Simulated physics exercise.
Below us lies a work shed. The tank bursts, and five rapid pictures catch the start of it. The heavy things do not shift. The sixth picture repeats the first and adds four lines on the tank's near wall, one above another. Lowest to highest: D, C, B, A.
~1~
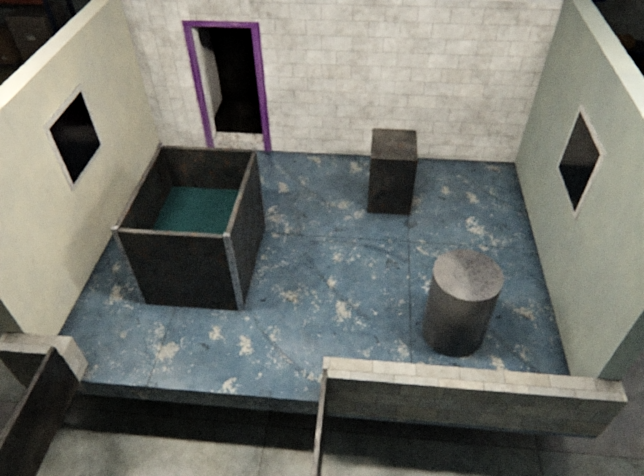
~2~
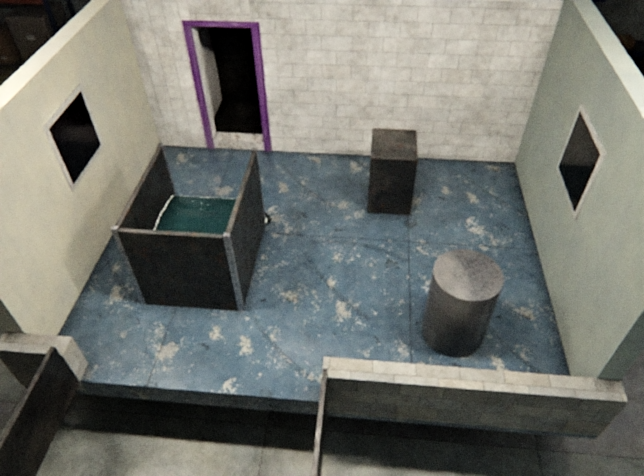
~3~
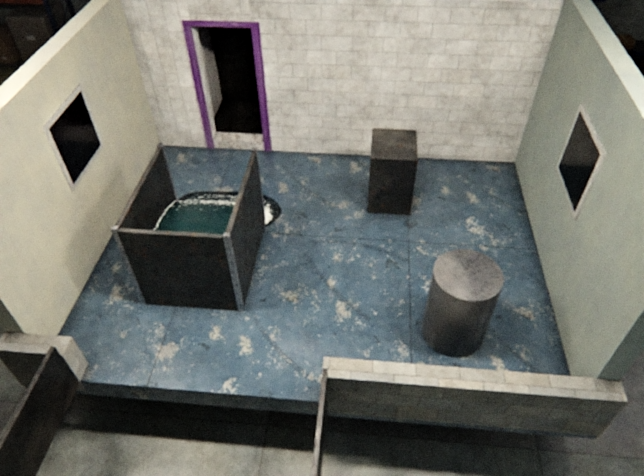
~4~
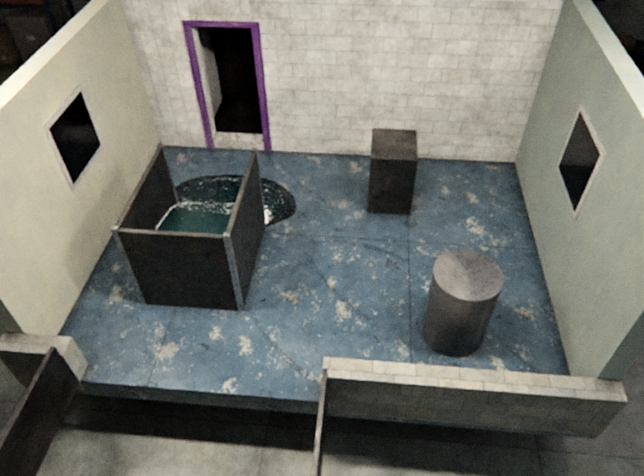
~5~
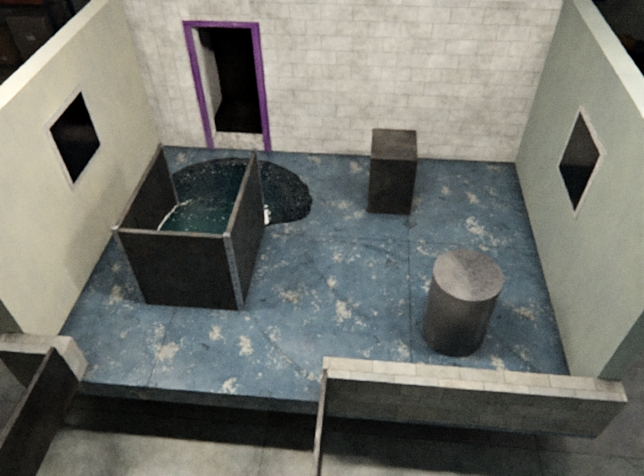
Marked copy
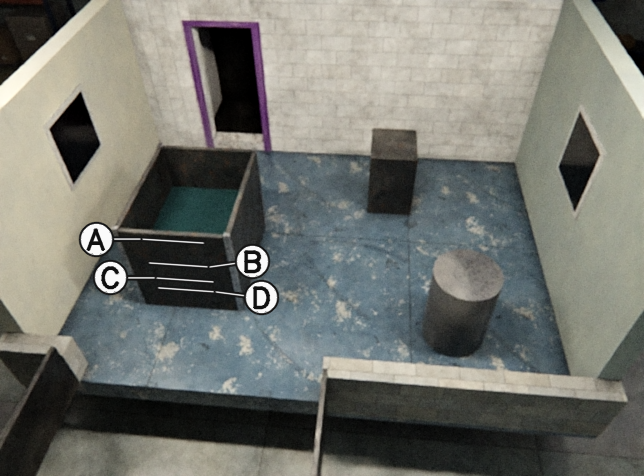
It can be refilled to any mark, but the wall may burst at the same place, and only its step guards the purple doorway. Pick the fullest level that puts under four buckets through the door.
Choose D.
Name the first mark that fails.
It is C.
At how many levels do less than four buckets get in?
One.
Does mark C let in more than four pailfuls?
Yes.
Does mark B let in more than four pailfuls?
Yes, that goes wrong.
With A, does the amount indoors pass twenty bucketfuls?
Yes, clearly.
On the marked copy, A at (171, 241); B at (179, 264); C at (183, 279); D at (186, 289); from the bottom up D, C, B, A.
If A is chosen, dozens of bucketfuls pour in.
If B is chosen, dozens of bucketfuls pour in.
If C is chosen, about 9 bucketfuls get in.
If D is chosen, a bucket or two gets in.
